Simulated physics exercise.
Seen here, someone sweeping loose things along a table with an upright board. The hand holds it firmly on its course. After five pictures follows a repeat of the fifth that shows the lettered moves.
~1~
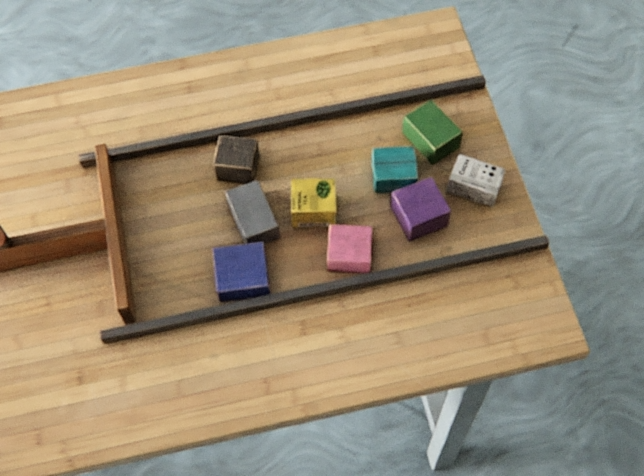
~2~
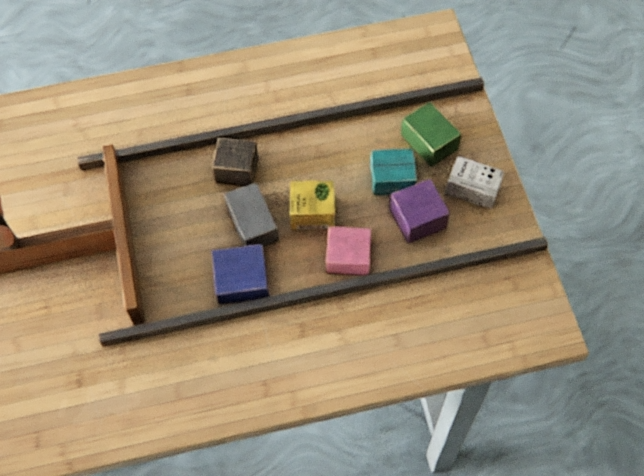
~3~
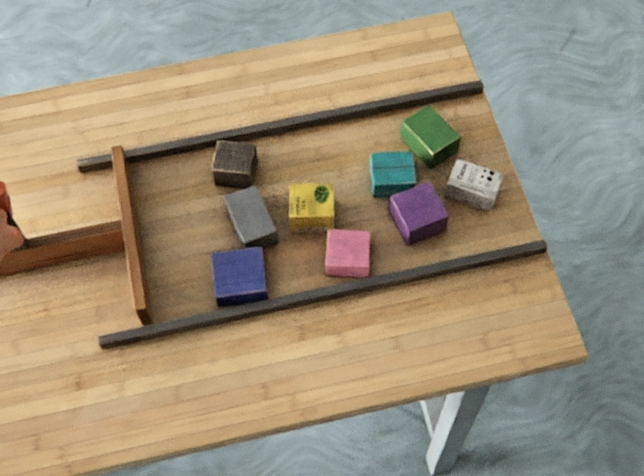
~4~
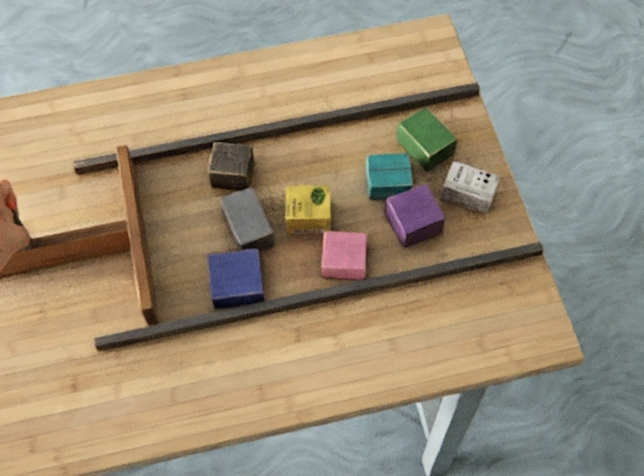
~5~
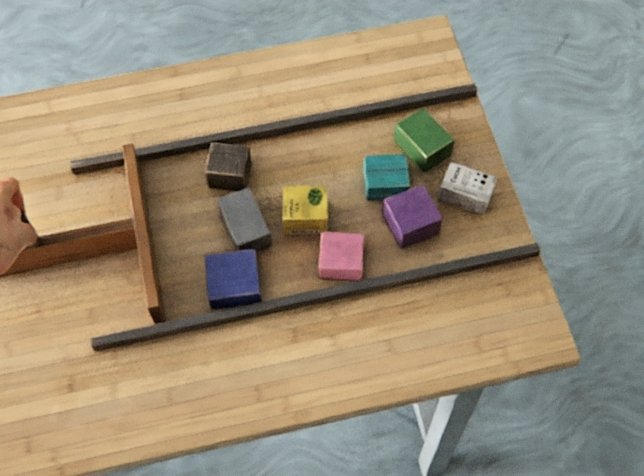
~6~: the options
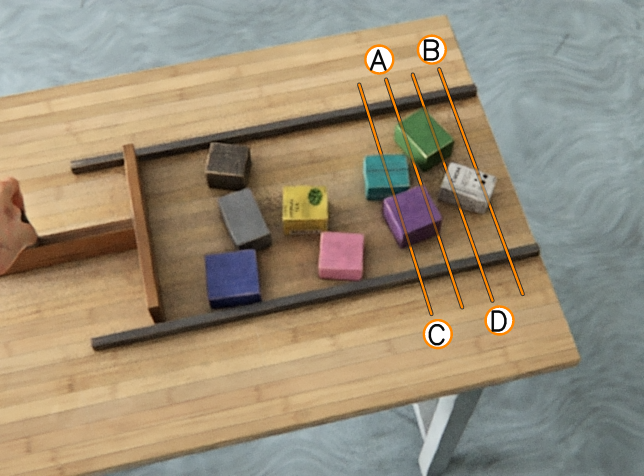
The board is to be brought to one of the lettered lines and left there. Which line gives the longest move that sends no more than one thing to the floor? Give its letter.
The farthest such stop is C.
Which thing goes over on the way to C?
The white packet goes over.
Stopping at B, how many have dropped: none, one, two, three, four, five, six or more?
By then, six or more.
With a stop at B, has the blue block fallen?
No.
On the copy, A at (421, 185); B at (478, 174); C at (393, 191); D at (450, 180).
On C. First, board (231, 203); blue block (277, 269); black block (248, 161).
Then, board (321, 185); white packet (475, 185); green block (437, 130).
Finally, board (390, 171); white packet over the edge; purple block (509, 190); one fallen.
By contrast, A drops three; B drops six; D drops five.
